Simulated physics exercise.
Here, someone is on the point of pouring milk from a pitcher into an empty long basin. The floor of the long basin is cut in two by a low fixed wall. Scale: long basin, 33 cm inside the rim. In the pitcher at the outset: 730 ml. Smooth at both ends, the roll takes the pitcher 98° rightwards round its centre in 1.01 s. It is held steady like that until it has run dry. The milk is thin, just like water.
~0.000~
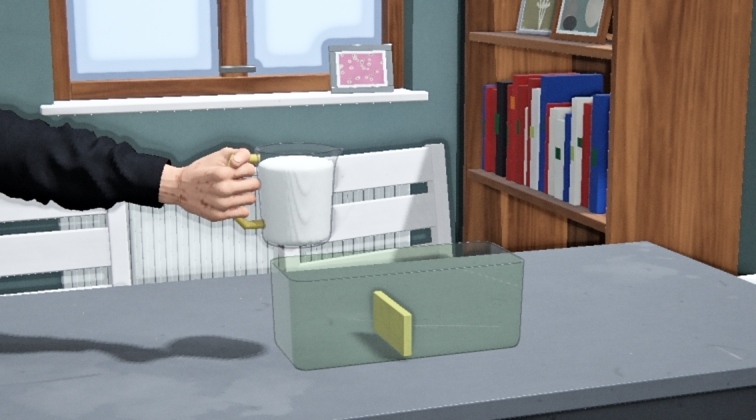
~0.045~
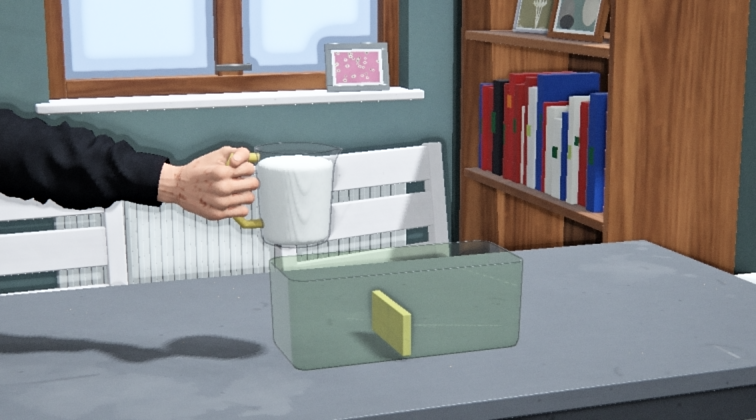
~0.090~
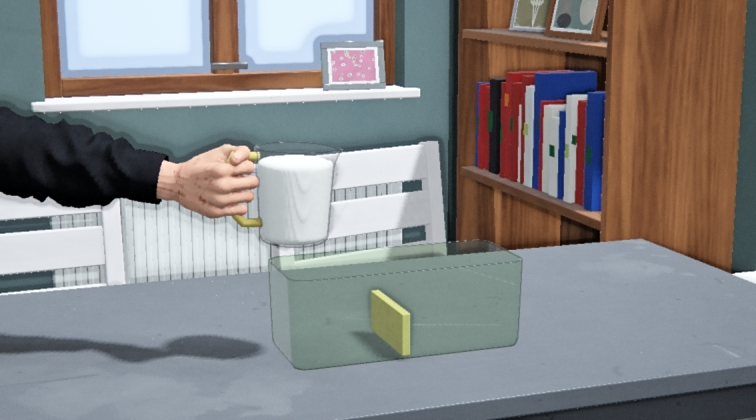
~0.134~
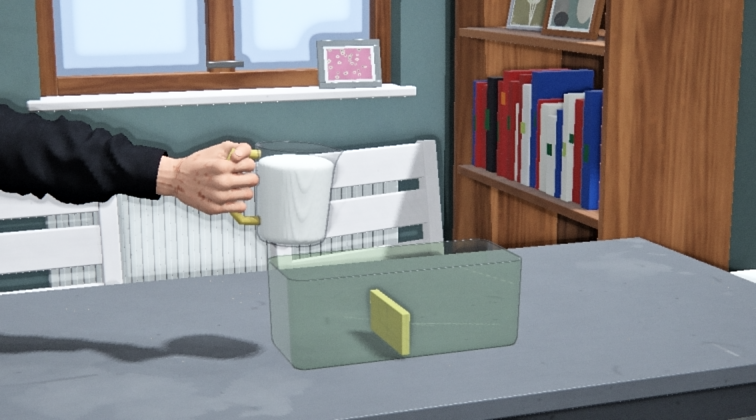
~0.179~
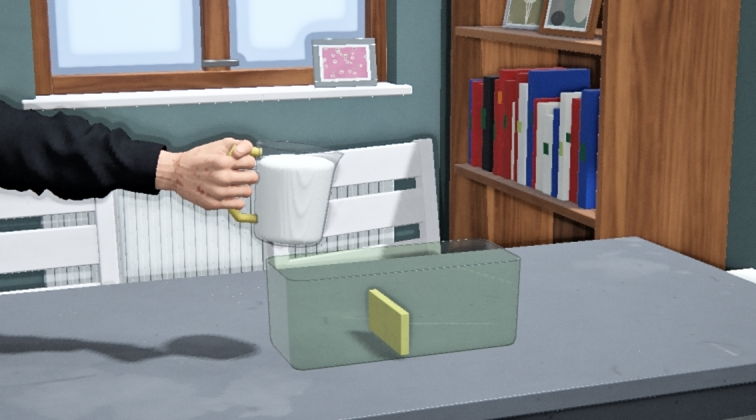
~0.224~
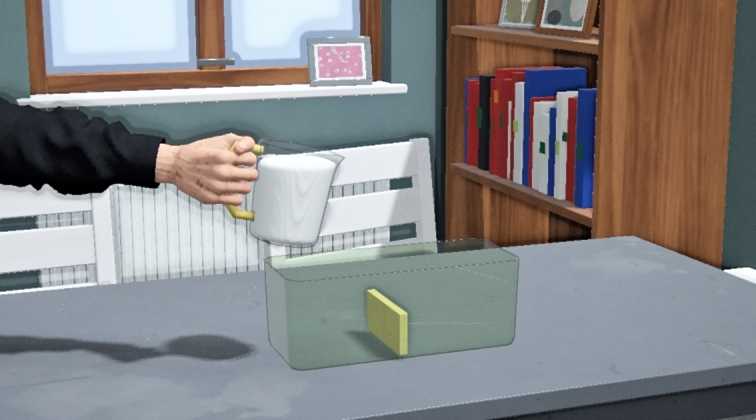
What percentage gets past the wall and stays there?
About 51 per cent.
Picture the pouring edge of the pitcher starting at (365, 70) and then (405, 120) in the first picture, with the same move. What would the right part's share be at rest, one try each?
95 and 100 %.
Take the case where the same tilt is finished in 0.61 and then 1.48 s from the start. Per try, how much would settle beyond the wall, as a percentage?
Result: 45 per cent, then 55 per cent.
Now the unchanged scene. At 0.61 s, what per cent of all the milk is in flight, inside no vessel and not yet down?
I'd say close to 14 per cent.
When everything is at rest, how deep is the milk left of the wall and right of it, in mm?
Roughly 18 mm on the left side and 18 mm on the right side.
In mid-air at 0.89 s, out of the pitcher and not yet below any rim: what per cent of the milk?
Some 14 % is up in the air.
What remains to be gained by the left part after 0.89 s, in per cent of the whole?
Close to 34% of the whole.
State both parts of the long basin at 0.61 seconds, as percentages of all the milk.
1 left and 3 right, roughly.
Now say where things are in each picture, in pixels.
The first frame shows tilt 0°; pouring edge (342, 148); surface from (258, 164) to (332, 160); the long basin's rim runs from (280, 272) to (507, 252); the wall's top is at (392, 304).
The second frame shows tilt 0°; pouring edge (341, 147); surface from (258, 163) to (331, 160).
The third frame shows tilt 2°; pouring edge (342, 148); surface from (258, 163) to (331, 160).
The fourth frame shows tilt 4°; pouring edge (343, 149); surface from (258, 162) to (331, 160).
The fifth frame shows tilt 7°; pouring edge (344, 152); surface from (258, 162) to (332, 160).
The sixth frame shows tilt 11°; pouring edge (344, 156); surface from (259, 164) to (333, 161).
Then, 0.61 s in, the tilt is 65° and 83 per cent is still to pour, 1 is left of the wall and 3 right of it.
Then, 0.89 s in, the tilt is 95° and 35 per cent is still to pour, 14 is left of the wall and 36 right of it.
Then, 1.19 s in, the tilt is 98° and 6 per cent is still to pour, 40 is left of the wall and 51 right of it.
Then, 1.51 s in, the tilt is 98° and 1 per cent is still to pour, 48 is left of the wall and 51 right of it.
Finally, 49 per cent lies left of the wall, 51 right of it and 0 outside.
